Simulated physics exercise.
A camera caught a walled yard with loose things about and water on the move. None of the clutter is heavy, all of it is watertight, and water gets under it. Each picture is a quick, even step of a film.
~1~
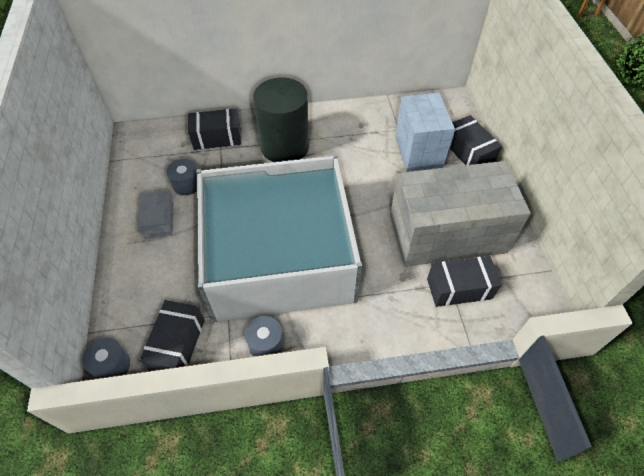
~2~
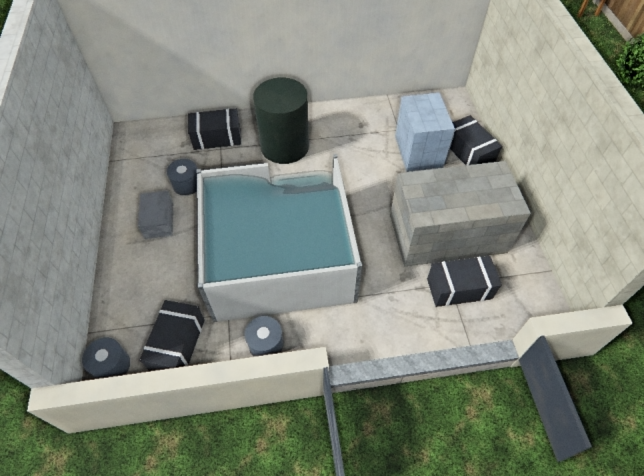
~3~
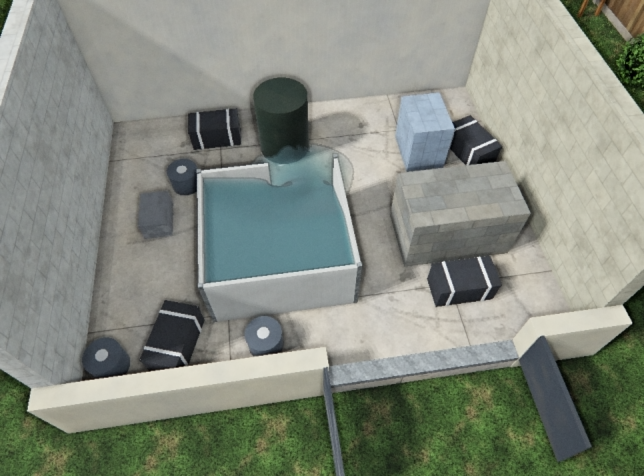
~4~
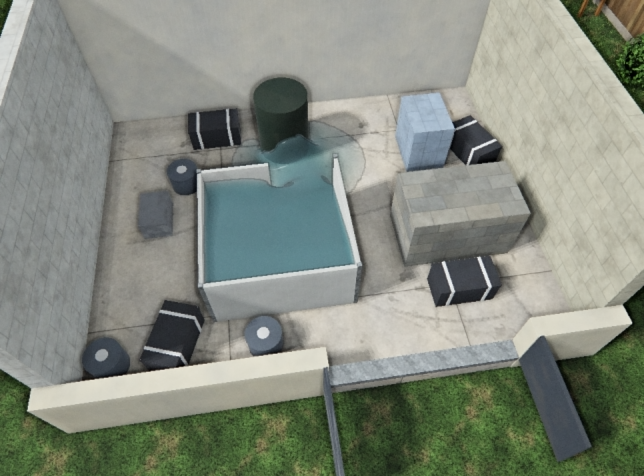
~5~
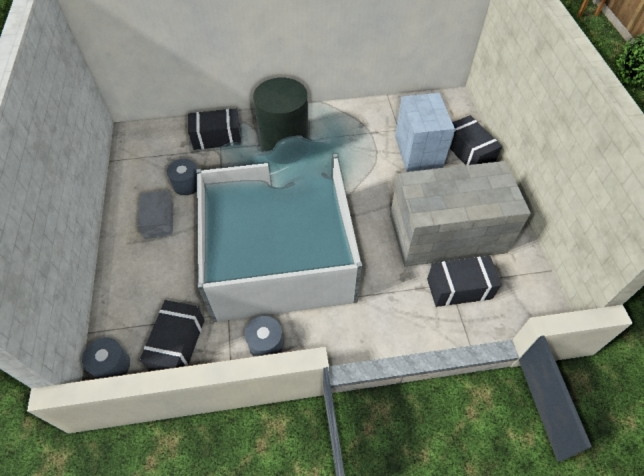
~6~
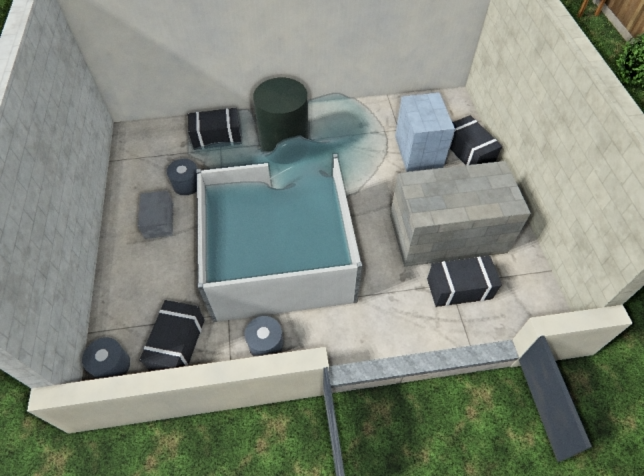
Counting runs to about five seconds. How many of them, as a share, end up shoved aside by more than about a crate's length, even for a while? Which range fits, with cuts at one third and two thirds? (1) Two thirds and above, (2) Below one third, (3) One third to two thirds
3, one third to two thirds.
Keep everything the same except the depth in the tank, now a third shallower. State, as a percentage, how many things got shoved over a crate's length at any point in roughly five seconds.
My estimate is around 20 percent.
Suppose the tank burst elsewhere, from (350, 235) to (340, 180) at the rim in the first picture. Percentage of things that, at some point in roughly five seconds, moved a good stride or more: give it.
Near 10 in a hundred.
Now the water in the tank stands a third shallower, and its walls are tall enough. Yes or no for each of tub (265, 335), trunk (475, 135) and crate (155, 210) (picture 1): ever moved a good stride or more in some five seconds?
First one stopped before it, second one reached the mark, third one stopped before it.
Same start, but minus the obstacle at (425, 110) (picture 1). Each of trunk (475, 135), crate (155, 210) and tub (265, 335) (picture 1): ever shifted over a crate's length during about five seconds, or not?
So, one at a time, the first got displaced, the next got displaced and the last didn't go far.
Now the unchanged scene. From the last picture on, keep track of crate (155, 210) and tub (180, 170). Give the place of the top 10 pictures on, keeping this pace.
About (123, 216) and (123, 182).
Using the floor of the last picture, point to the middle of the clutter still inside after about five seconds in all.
The average lies close to (236, 282).
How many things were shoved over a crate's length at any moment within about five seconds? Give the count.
By my reckoning the answer is 4.
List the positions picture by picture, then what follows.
The first frame shows a trunk at (213, 120), on the bottom; a tub at (263, 333), on the bottom; 0 of 8 have shifted.
The second frame shows a trunk at (213, 120) rests on the ground; a tub at (263, 333), on the bottom; 0 of 8 have shifted.
The third frame shows a trunk at (213, 120), on the bottom; a tub at (263, 333), on the bottom; 0 of 8 have shifted.
The fourth frame shows a trunk at (213, 120), on the bottom; a tub at (263, 333), on the bottom; 0 of 8 have shifted.
The fifth frame shows a trunk at (213, 120) rests on the ground; a tub at (263, 333) rests on the ground; 0 of 8 have shifted.
The sixth frame shows a trunk at (213, 120), on the bottom; a tub at (263, 333) rests on the ground; 0 of 8 have shifted.
A moment on, 0 of 8 are well off their spots; 0 afloat.
Next, 1 of 8 are well off their spots; 1 afloat.
Later, 3 of 8 are well off their spots; 3 afloat.
In the end, 4 of 8 are well off their spots, and 4 have been at some point; 2 afloat.
